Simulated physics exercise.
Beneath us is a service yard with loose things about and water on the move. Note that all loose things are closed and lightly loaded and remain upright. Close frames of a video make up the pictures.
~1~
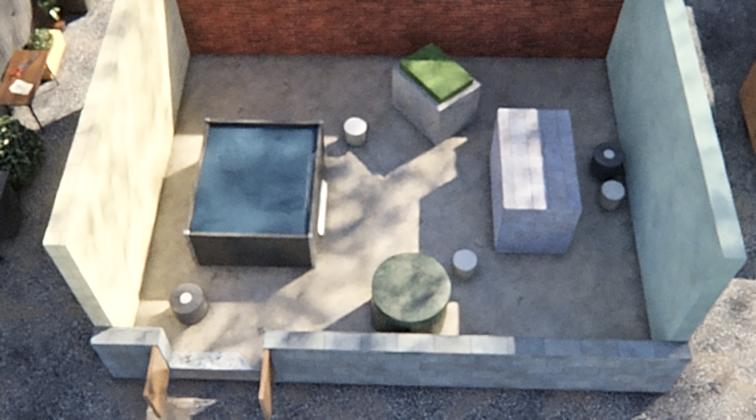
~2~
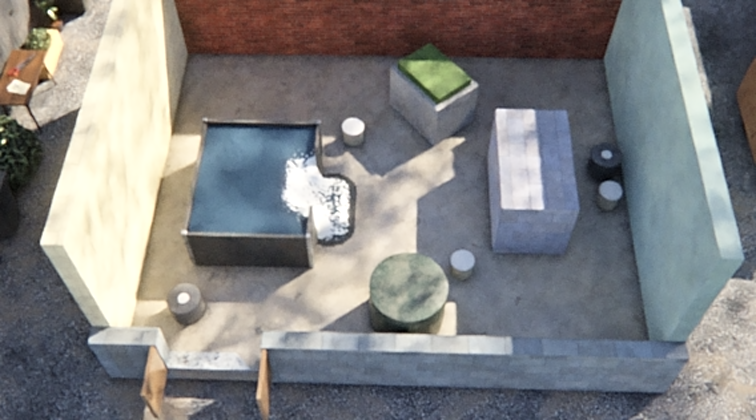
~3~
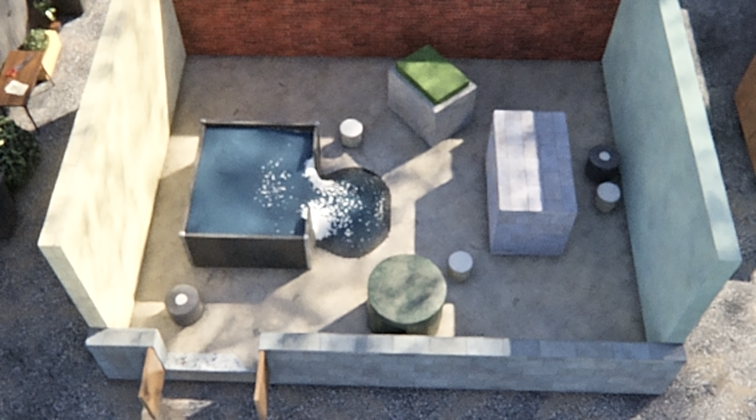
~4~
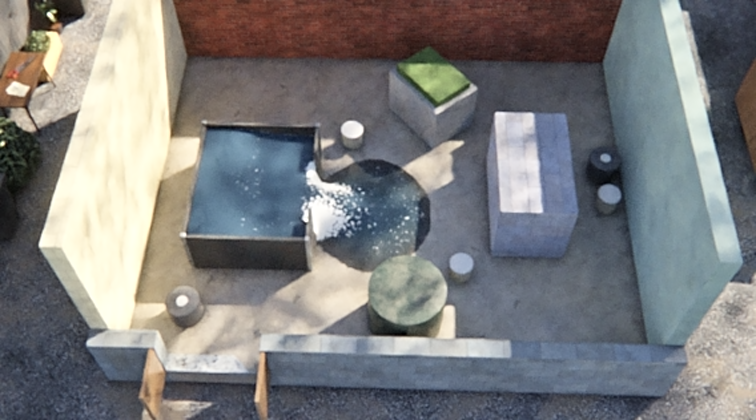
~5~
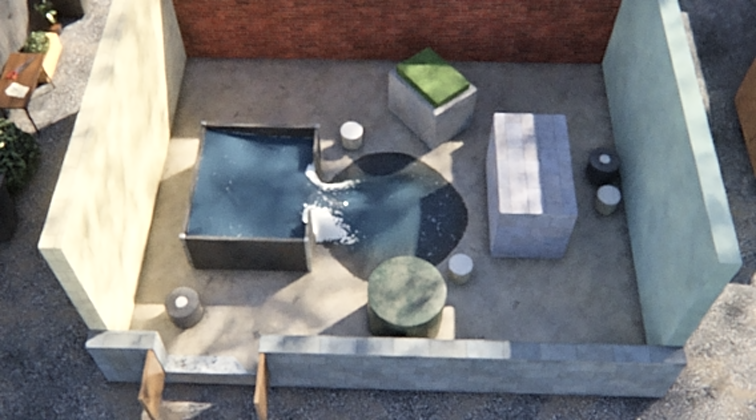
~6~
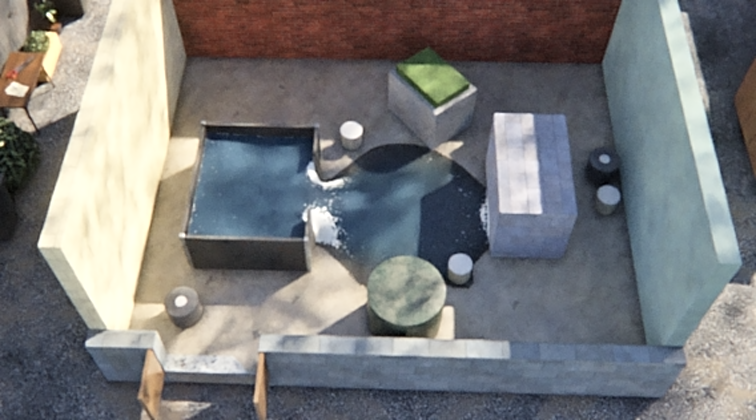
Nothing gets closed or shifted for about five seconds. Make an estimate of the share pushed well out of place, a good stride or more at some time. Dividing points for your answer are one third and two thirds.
Answer: A share between one and two thirds.
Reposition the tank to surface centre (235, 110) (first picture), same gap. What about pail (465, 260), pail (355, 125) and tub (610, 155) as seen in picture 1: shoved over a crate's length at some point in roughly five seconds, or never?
The first: Travelled far enough; the second: Travelled far enough; the third: Did not travel far.
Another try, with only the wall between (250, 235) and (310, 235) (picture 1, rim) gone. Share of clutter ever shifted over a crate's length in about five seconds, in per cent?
Estimate: Close to 20 per cent.
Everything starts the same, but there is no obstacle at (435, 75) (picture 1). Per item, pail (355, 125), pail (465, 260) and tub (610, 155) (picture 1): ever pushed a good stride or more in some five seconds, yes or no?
Following the order you gave: Moved little if at all, got moved a good way, moved little if at all.
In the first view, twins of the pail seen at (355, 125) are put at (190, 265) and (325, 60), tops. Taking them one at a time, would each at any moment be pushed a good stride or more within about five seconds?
Stays put, stays put.
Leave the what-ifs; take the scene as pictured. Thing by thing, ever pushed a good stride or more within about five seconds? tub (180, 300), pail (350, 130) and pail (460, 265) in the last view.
In the order given: Fell short, fell short, covered the distance.
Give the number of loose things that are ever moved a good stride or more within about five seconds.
The figure is 2.
A moment on, 0 of 5 are well off their spots; 0 afloat.
Next, 1 of 5 are well off their spots; 1 afloat.
Later, 1 of 5 are well off their spots; 1 afloat.
In the end, 2 of 5 are well off their spots, and 2 have been at some point; 2 afloat.
